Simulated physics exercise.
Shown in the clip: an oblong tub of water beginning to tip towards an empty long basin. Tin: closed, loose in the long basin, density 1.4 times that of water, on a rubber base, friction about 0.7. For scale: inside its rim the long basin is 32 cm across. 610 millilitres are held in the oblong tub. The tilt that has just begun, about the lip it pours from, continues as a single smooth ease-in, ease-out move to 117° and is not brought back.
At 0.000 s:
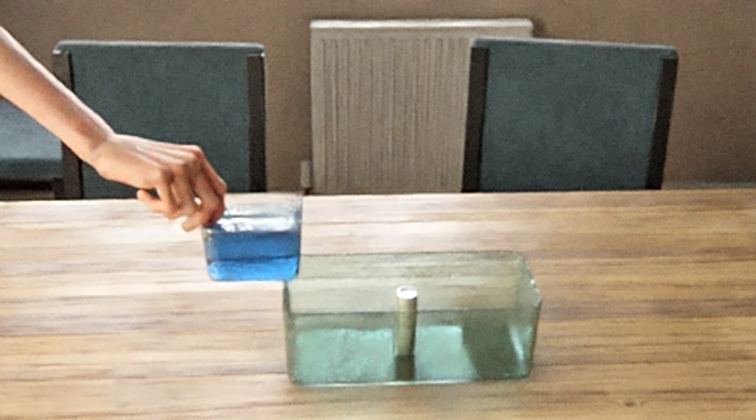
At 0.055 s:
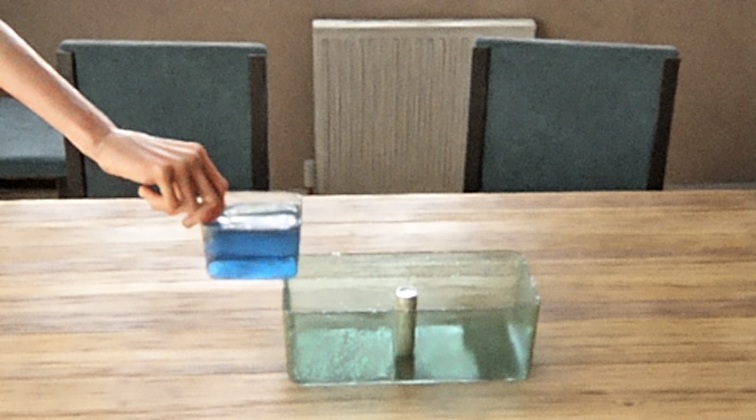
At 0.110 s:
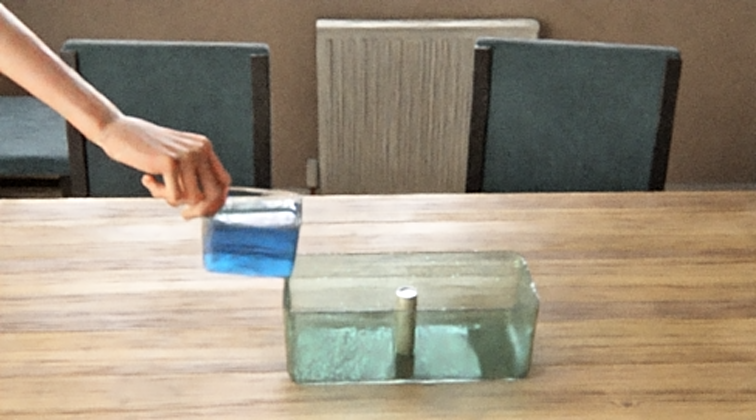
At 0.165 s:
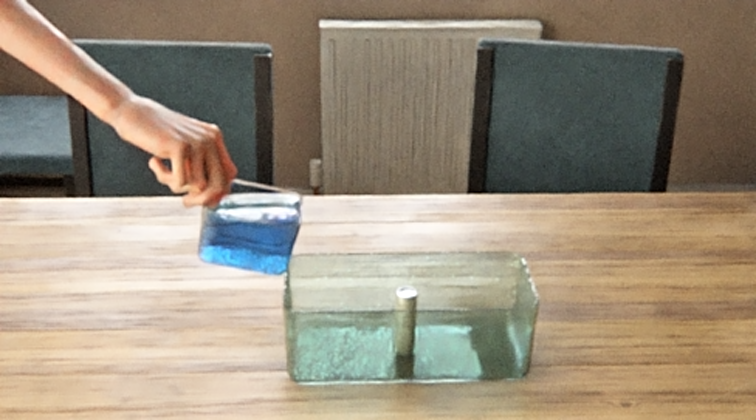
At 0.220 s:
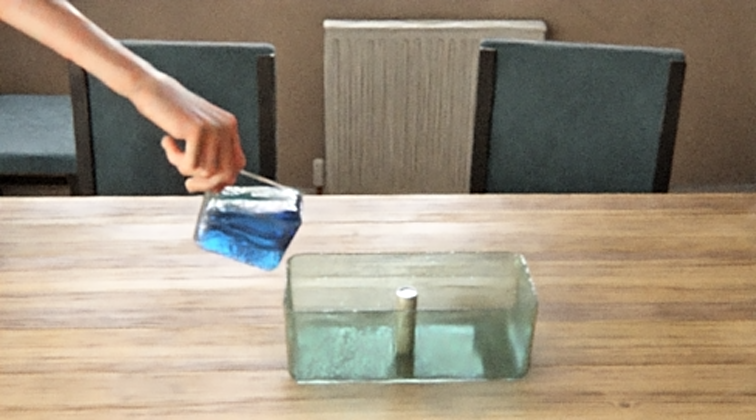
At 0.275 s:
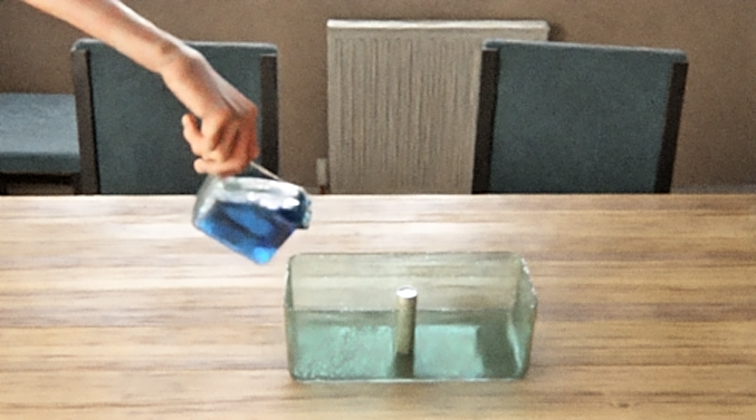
The clip shows a hand holding a clear tub of blue liquid above the left end of a long glass basin with a small upright cylinder inside, steadily tilting the tub rightward as the liquid shifts within it.
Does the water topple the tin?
My bet is it capsizes.
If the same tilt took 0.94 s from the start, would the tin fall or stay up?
The tin stays on its base.
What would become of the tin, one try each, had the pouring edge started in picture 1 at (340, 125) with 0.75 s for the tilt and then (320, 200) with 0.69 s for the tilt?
First it stays on its base; then it stays on its base.
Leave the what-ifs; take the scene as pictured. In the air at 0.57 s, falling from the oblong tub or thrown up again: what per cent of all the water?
Estimate: Some 48 % of the total.
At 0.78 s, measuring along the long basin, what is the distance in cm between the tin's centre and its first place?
It has moved some 2 cm.
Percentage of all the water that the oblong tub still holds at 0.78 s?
Remaining share: Approx. 1 %.
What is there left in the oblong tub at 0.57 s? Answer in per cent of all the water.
Close to 28 in a hundred.
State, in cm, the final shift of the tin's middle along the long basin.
In the end the tin's centre has shifted about 6.0 centimetres.
By 0.57 s the tilt is 101° and 28 per cent is still to pour; the tin stands where it began.
By 0.78 s the tilt is 117° and 1 per cent is still to pour; the tin leans 26°.
By 1.01 s the tilt is 117° and 0 per cent is still to pour; the tin lies on its side.
By 1.25 s the tilt is 117° and 0 per cent is still to pour; the tin lies on its side.
At rest the tin lies on its side.
